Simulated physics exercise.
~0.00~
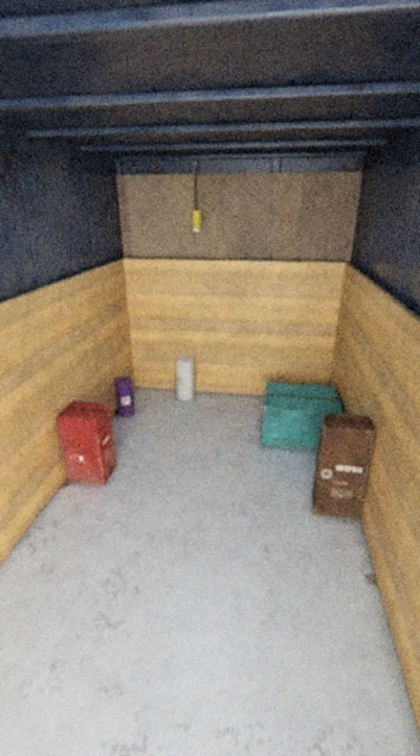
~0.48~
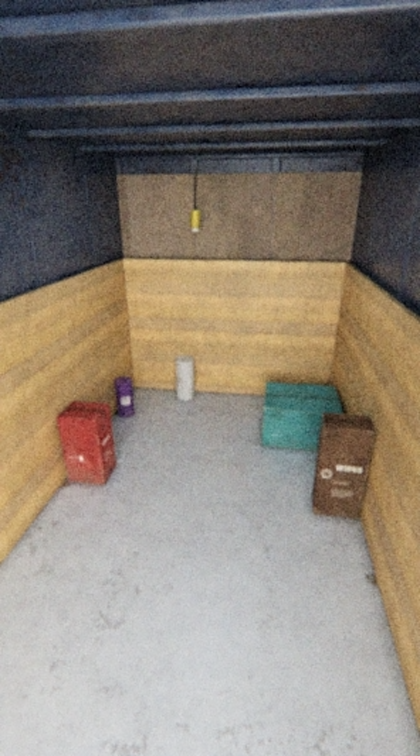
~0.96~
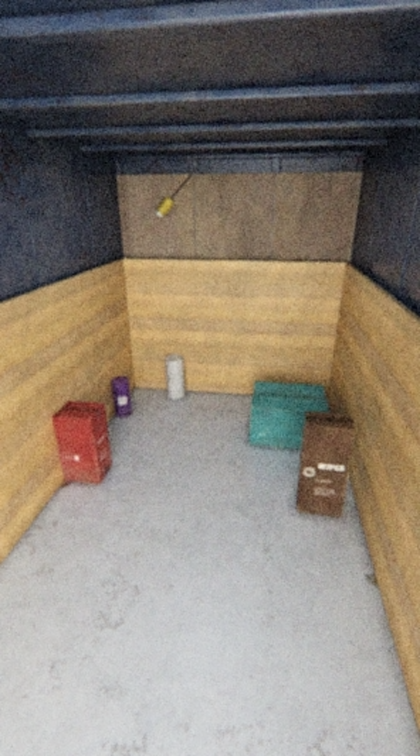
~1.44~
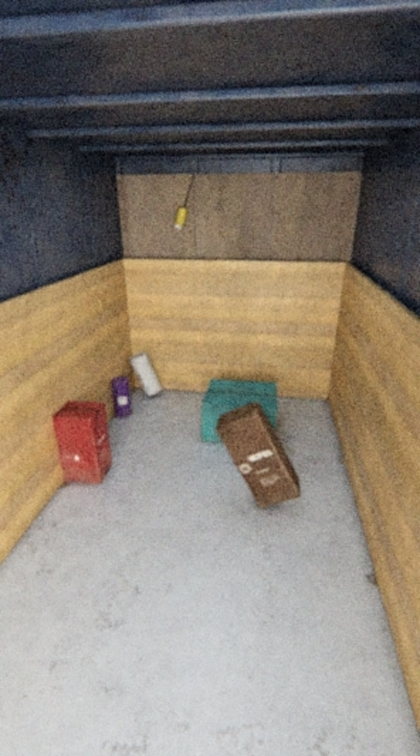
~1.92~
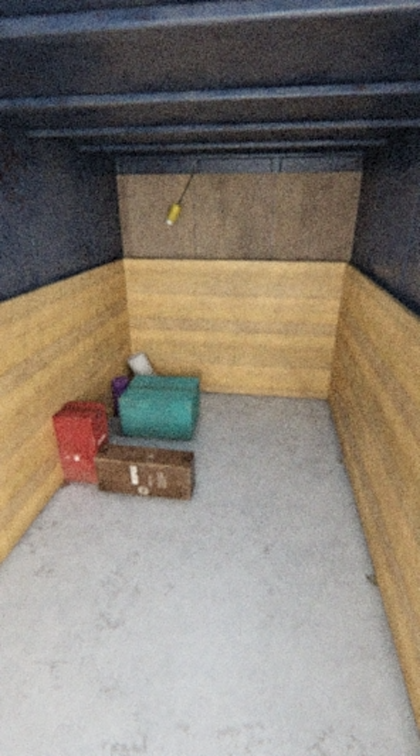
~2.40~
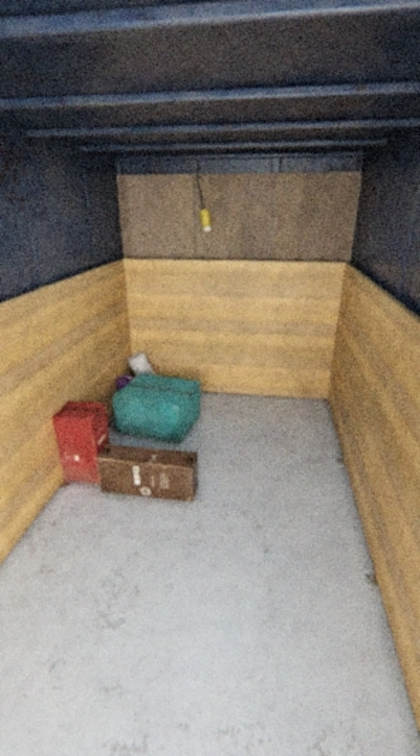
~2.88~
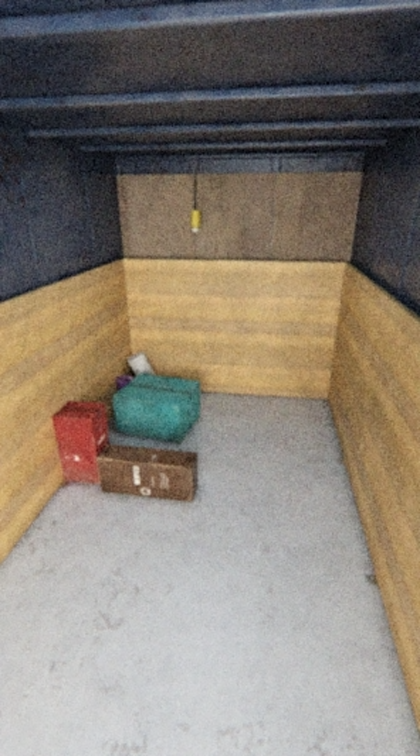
We see five objects in a wood-lined load bay as a hanging lamp swings. The brown box, turquoise box and white canister slide left, the brown box tipping onto its side and the canister left leaning, while the red box and purple canister stay in place.
